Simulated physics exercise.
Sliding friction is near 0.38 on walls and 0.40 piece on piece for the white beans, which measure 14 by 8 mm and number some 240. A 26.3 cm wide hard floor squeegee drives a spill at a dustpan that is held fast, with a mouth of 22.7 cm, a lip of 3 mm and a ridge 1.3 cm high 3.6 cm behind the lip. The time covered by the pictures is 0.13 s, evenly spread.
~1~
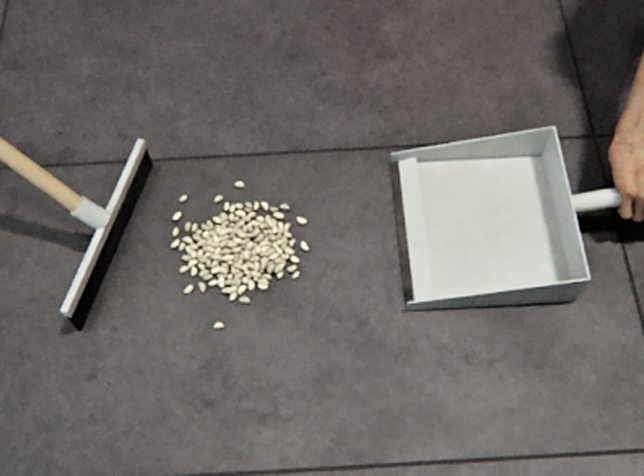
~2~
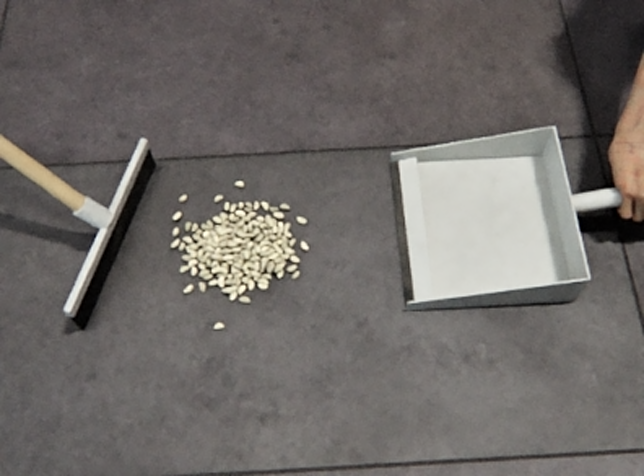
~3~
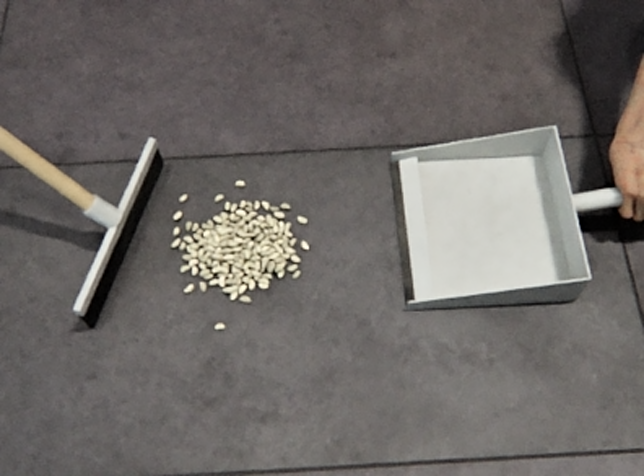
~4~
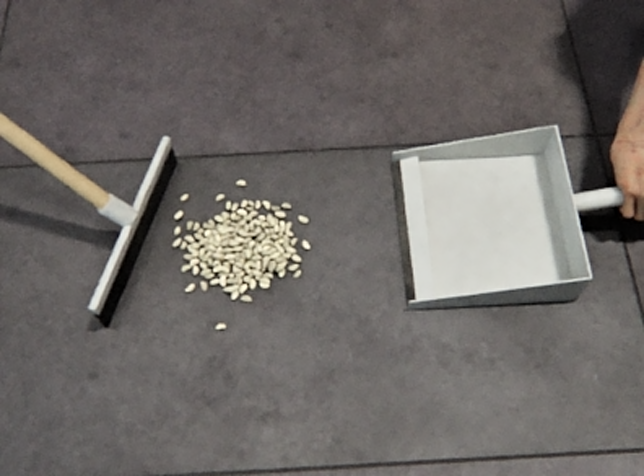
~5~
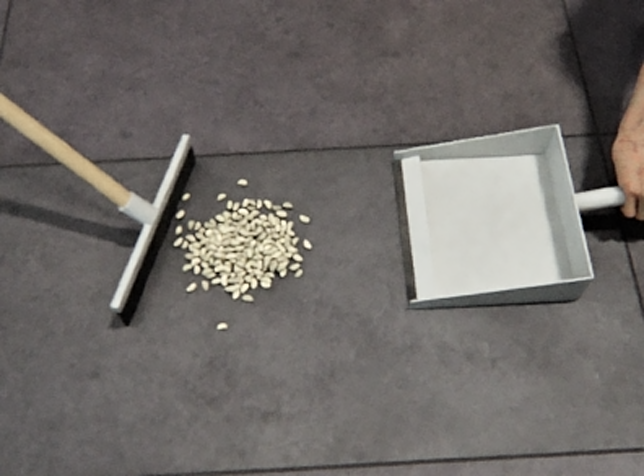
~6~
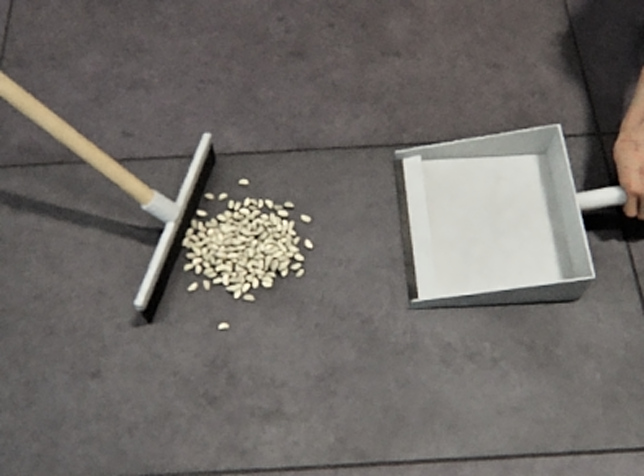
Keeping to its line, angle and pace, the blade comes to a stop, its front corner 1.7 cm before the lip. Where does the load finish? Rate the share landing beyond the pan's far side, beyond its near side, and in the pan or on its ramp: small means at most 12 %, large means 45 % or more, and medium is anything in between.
Shares: Far side - small; near side - medium; pan - medium.
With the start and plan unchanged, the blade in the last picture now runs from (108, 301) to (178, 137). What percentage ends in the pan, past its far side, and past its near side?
Pan 0, far 5, near 10.
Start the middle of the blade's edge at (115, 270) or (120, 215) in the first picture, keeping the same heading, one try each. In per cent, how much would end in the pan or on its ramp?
I'd put it near 25 per cent for the first and near 25 per cent for the second.
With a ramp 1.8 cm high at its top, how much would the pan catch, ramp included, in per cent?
Then around 25 percent, ramp counted.
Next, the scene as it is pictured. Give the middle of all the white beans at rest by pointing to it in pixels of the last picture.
Around (401, 264).
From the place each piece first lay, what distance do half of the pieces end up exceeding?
24 cm, roughly.
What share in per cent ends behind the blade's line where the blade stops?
Around 0 per cent.
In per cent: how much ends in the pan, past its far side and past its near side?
The far side ends with 0 per cent, the near side with 25 per cent and the pan with 25 per cent.
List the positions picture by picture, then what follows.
Blade from (68, 313) to (142, 146), moved 0.0 cm, 0 of the pieces shifted so far; middle of the pieces at (239, 251); pan at (492, 228), in the first frame.
Blade from (71, 312) to (145, 146), moved 0.4 cm, 0 of the pieces shifted so far; middle of the pieces at (239, 251), in the second frame.
Blade from (80, 311) to (154, 145), moved 1.5 cm, 1 of the pieces shifted so far; middle of the pieces at (240, 250), in the third frame.
Blade from (96, 310) to (167, 144), moved 3.3 cm, 1 of the pieces shifted so far; middle of the pieces at (241, 250), in the fourth frame.
Blade from (118, 308) to (187, 142), moved 5.8 cm, 1 of the pieces shifted so far; middle of the pieces at (242, 249), in the fifth frame.
Blade from (141, 306) to (208, 140), moved 8.5 cm, 7 of the pieces shifted so far; middle of the pieces at (243, 249); pan at (496, 226), in the sixth frame.
Then, 0.13 s after the last picture, middle of the blade 17 cm from the lip; 0 % over the lip, far side 0 %, near side 5 %.
Then, 0.22 s after the last picture, middle of the blade 8 cm from the lip; 0 % over the lip, far side 0 %, near side 15 %.
Then, 0.44 s after the last picture, middle of the blade 6 cm from the lip; 25 % over the lip, far side 0 %, near side 25 %.
In the end, far side 0 %, near side 25 %, pan 25 %, in front of the lip or behind the blade 50 %.
